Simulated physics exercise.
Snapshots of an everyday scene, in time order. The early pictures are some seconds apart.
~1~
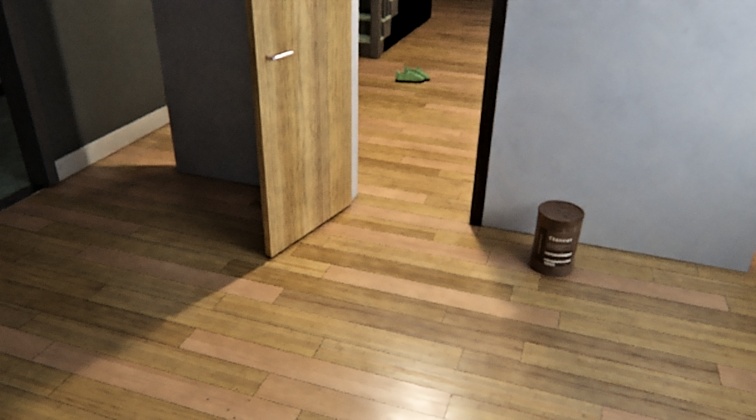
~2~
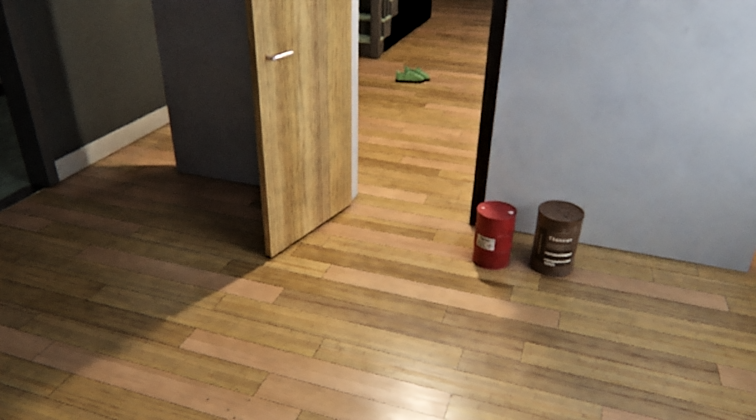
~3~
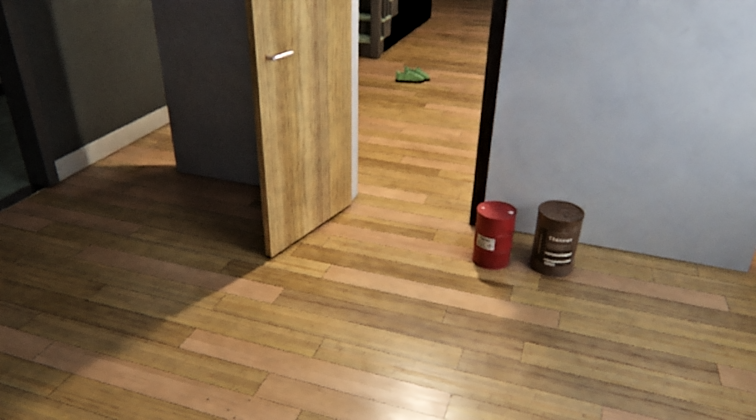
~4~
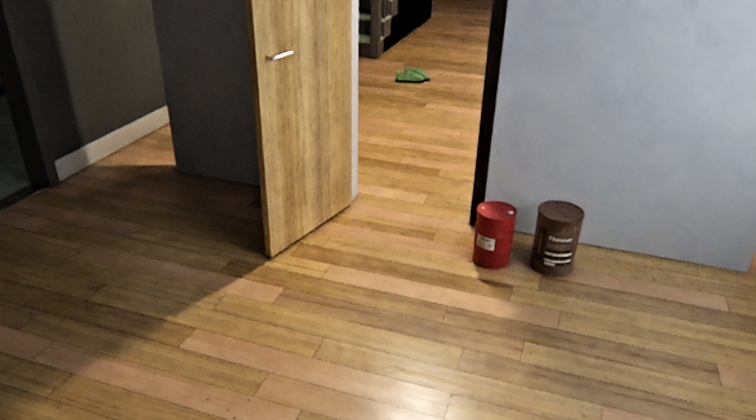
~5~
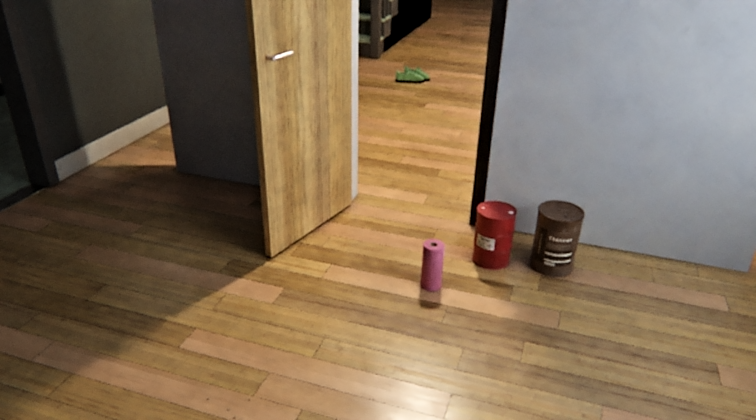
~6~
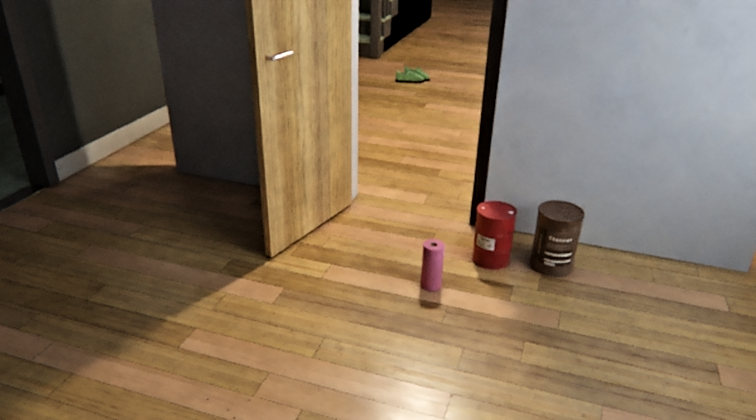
A red canister appeared beside the brown pail near the wide-open door, and later a pink roll showed up standing on the wooden floor to their left, while everything else stayed still.
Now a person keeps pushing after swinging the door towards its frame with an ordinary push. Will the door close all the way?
The door will fit snugly into its frame.
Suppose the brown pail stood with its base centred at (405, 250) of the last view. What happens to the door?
Well, after that the door gets caught.
Then, 0.60 s later than the last frame, door 81° open.
Then, 1.10 s later than the last frame, door 48° open.
Then, 1.60 s later than the last frame, door 15° open.
When it is over, door 0° open; all 3 as before. End places, in pixels of the last picture, pink roll near (432, 265).
